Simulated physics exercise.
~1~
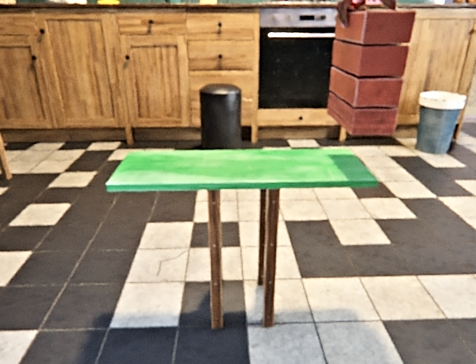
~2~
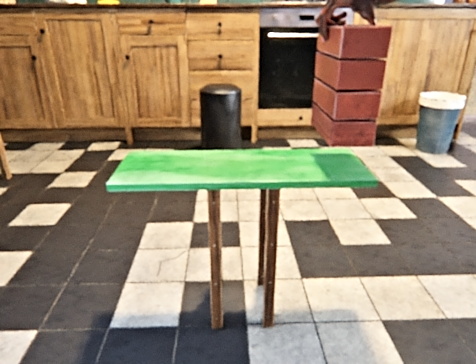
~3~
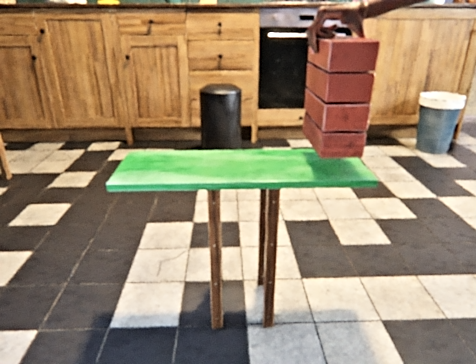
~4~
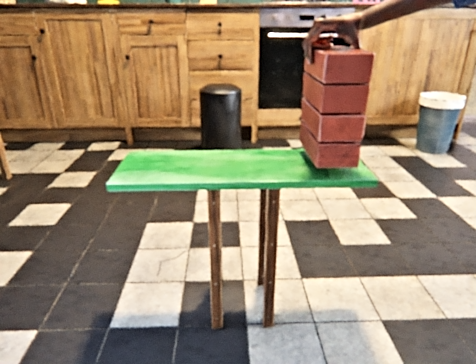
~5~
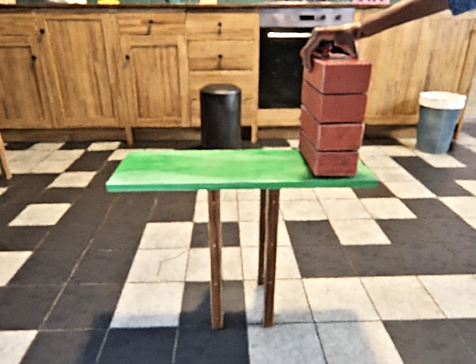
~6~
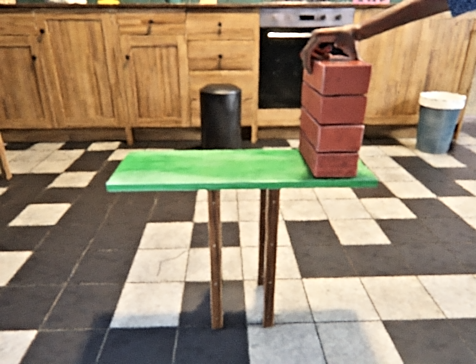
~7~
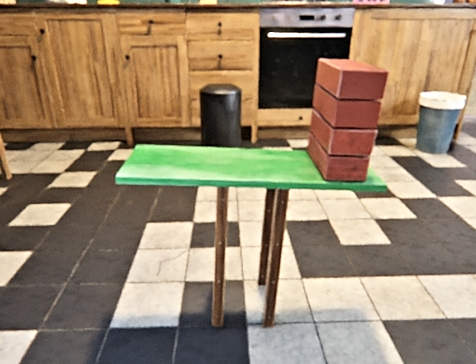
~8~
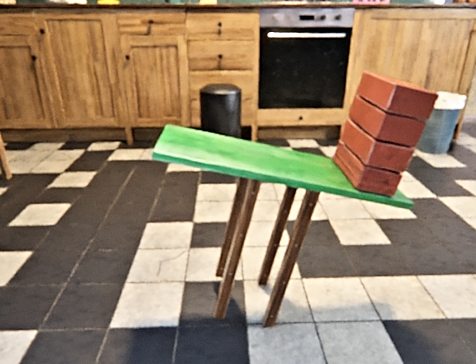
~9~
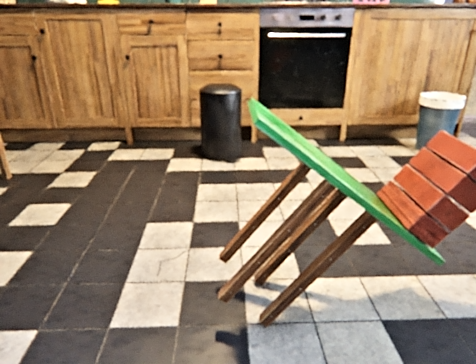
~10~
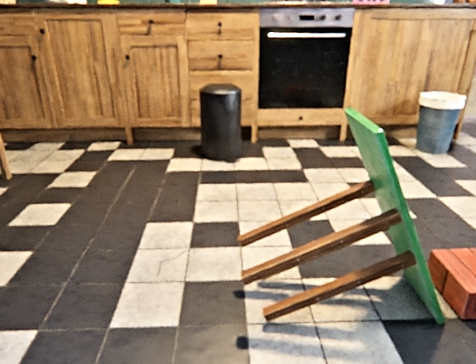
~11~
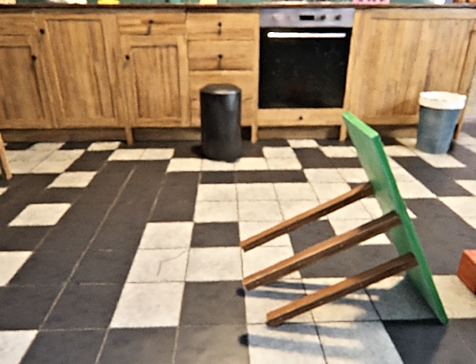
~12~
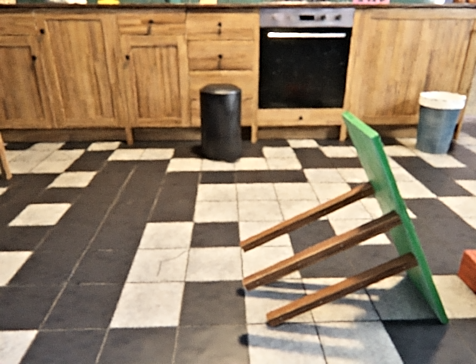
A green plant stand toppled over to the right after a hand lowered a stack of red bricks onto its right end and let go; the bricks slid off onto the floor, and the stand came to rest on its side.
